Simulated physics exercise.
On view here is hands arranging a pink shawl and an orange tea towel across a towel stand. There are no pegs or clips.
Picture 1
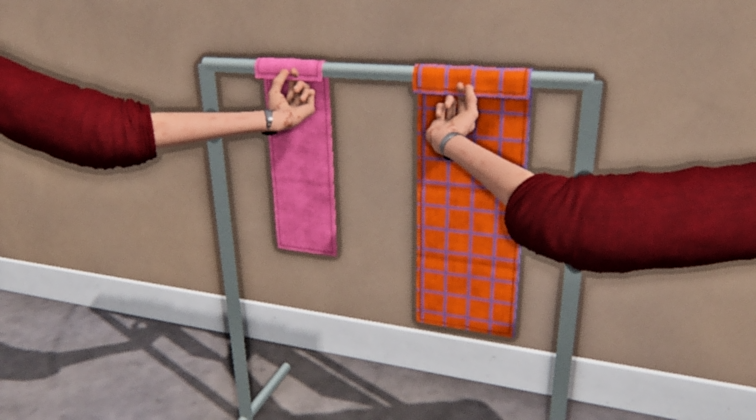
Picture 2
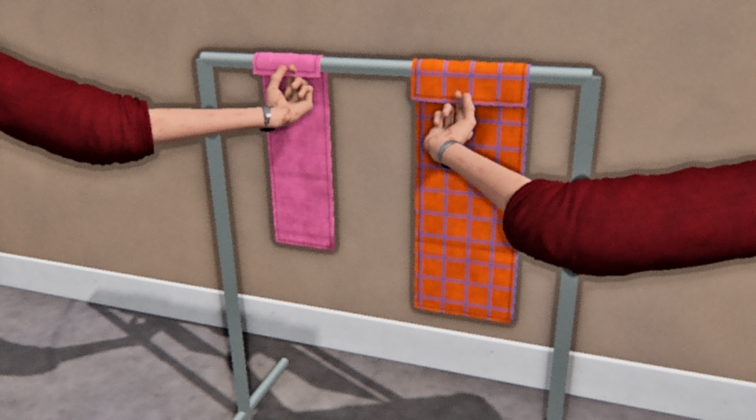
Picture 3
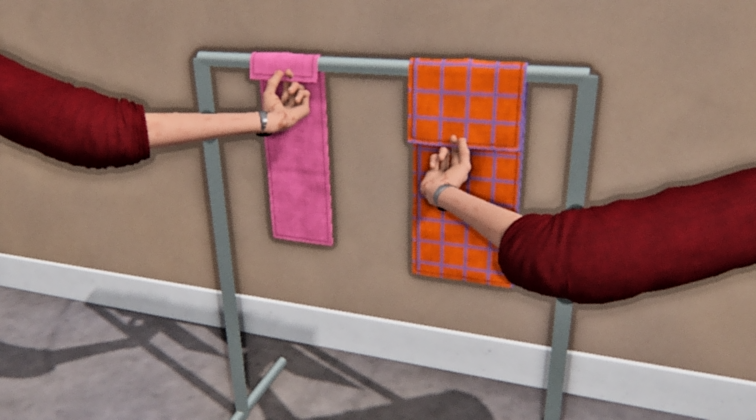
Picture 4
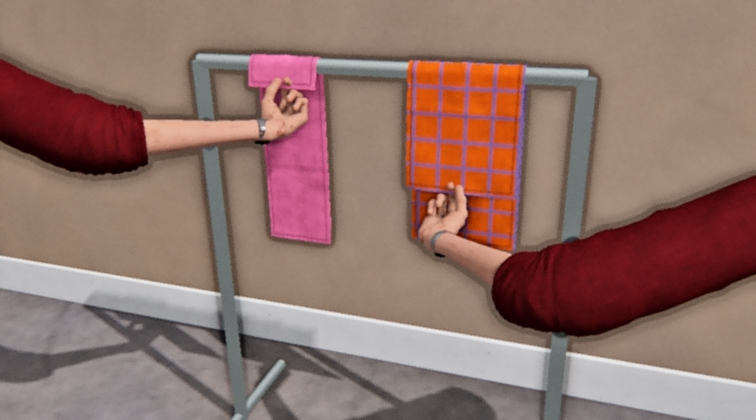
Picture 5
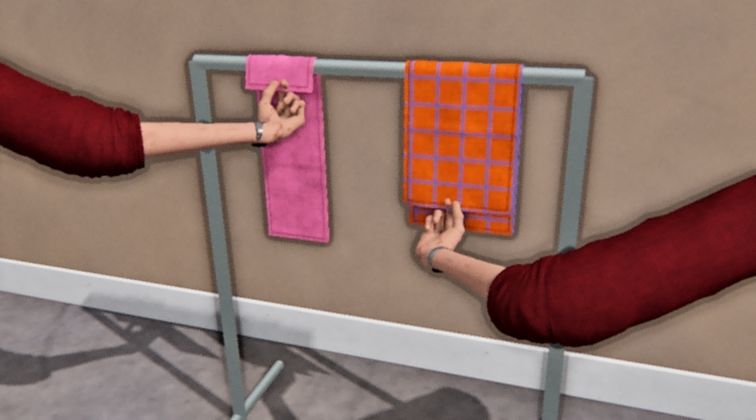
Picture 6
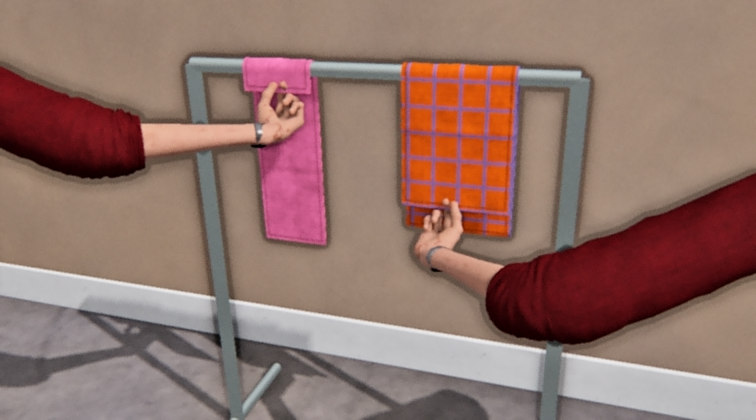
Two hands adjust cloths on a rail, the right one drawing the orange cloth's front down.
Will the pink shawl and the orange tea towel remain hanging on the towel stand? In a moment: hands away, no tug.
One by one: The pink shawl is going to lose its hold, the orange tea towel is going to hold fast.
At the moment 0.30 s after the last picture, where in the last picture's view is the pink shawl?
At about (294, 209).
Then, 0.30 s after the last picture, shawl clear of the rail and dropping near (294, 208); tea towel still hanging.
Then, 0.52 s after the last picture, shawl clear of the rail and dropping near (307, 387); tea towel still hanging.
Then, 0.82 s after the last picture, shawl in a heap on the floor; tea towel still hanging.
At rest, shawl in a heap on the floor; tea towel still hanging. The pink shawl is pulled off by its long side and the orange tea towel stays on.
